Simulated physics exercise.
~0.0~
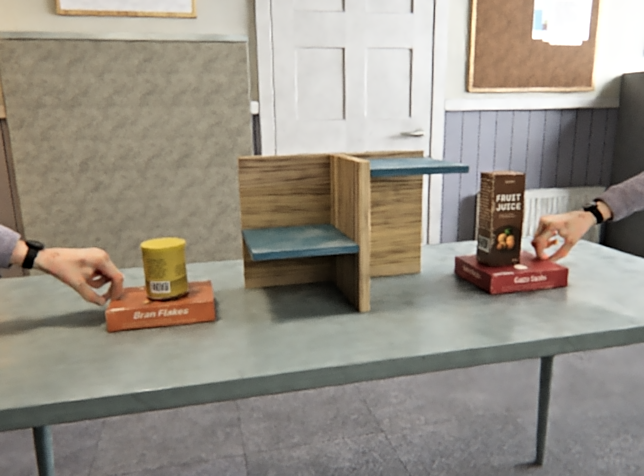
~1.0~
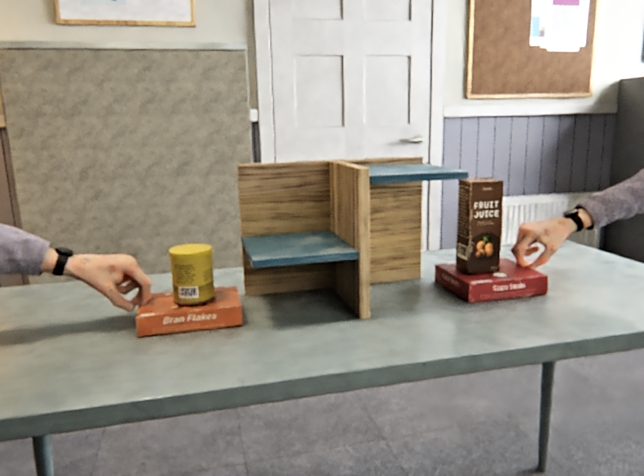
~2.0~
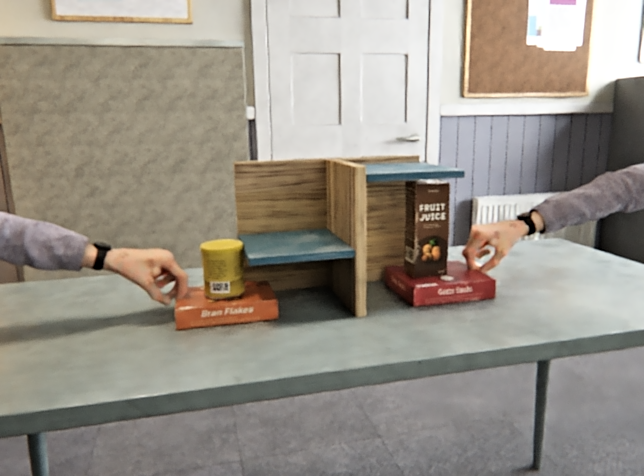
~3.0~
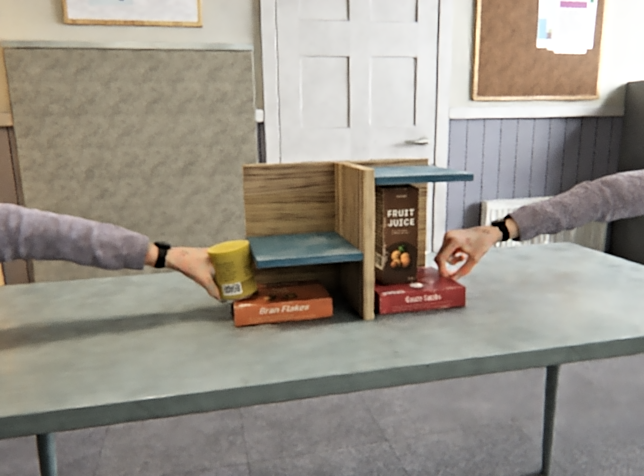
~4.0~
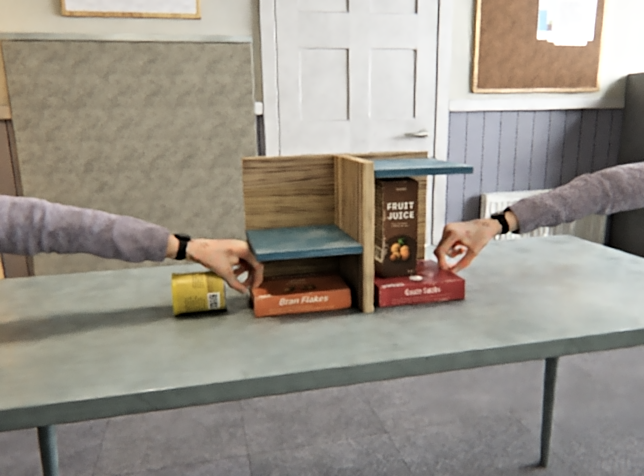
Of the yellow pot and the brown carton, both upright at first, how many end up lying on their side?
One of them does. The yellow pot ends on its side on the table, while the brown carton is still upright under its shelf.
